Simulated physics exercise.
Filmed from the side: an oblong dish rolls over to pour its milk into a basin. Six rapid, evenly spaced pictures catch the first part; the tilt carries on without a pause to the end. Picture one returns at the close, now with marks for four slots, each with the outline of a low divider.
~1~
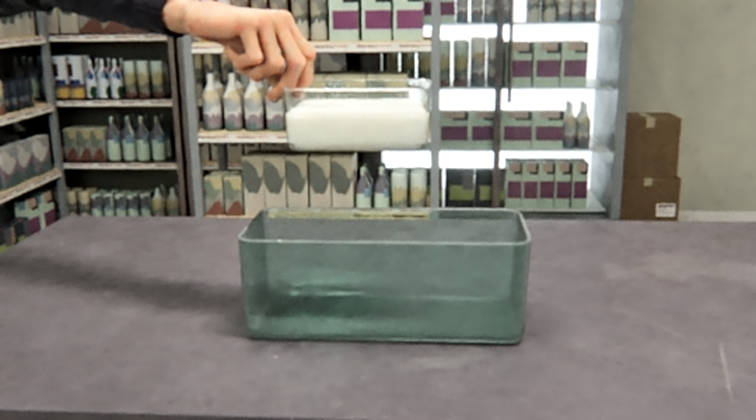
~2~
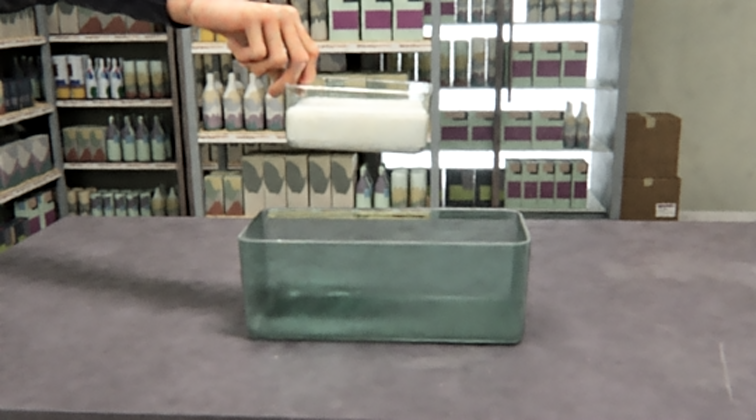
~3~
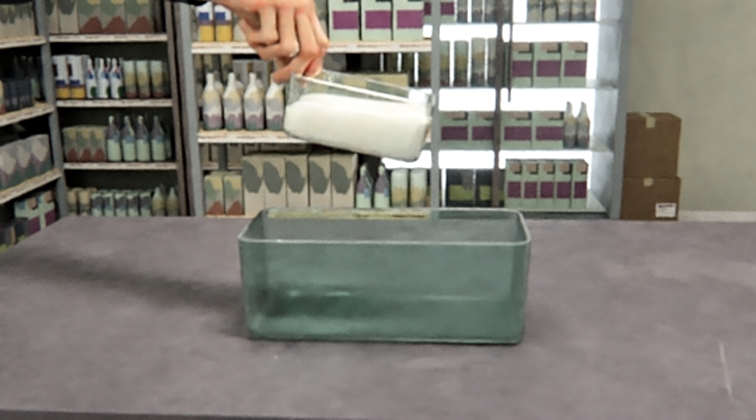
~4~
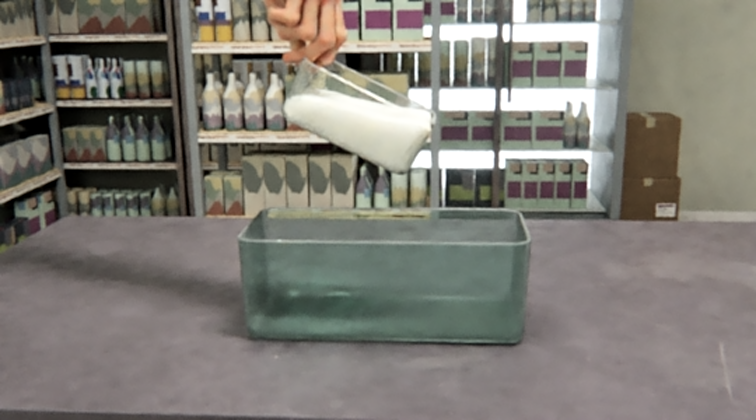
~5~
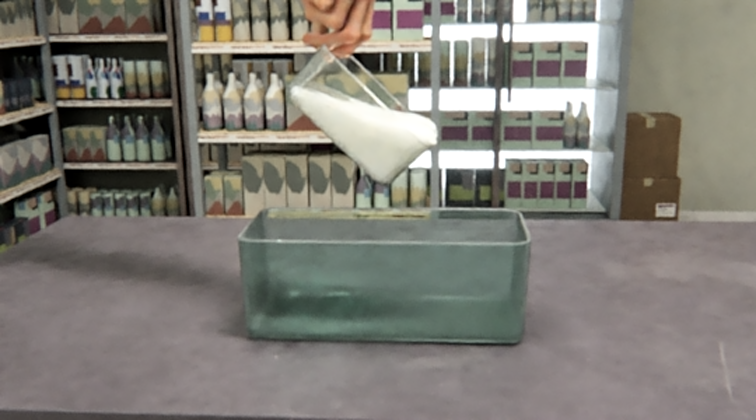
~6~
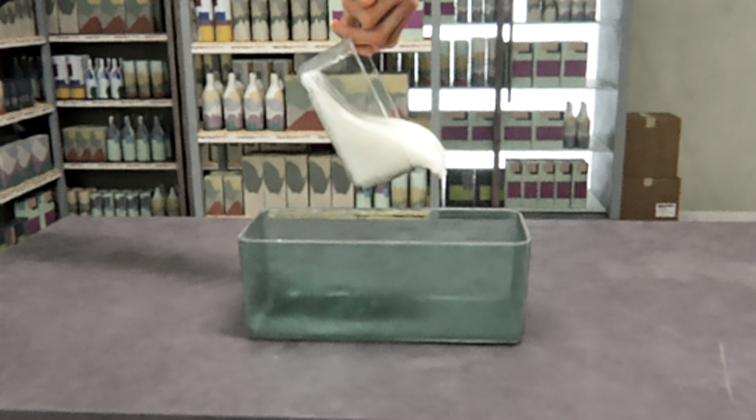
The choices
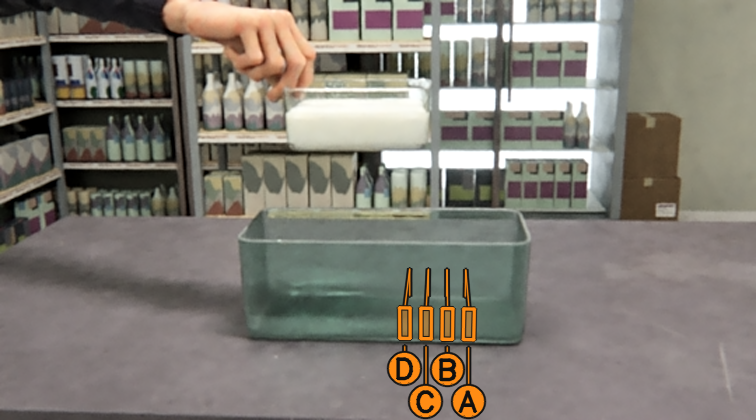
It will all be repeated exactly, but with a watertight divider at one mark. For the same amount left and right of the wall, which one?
The best place is B.
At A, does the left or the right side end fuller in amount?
The left side.
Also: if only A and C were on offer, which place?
It is C.
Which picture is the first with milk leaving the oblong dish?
Picture 5.
On the marked copy, A at (468, 347); B at (447, 347); C at (425, 346); D at (404, 346).
With A, about 73 % ends left of the wall and 21 % right of it; 6 % is lost outside.
With B, about 48 % ends left of the wall and 47 % right of it; 5 % is lost outside.
With C, about 37 % ends left of the wall and 59 % right of it; 4 % is lost outside.
With D, about 31 % ends left of the wall and 62 % right of it; 8 % is lost outside.
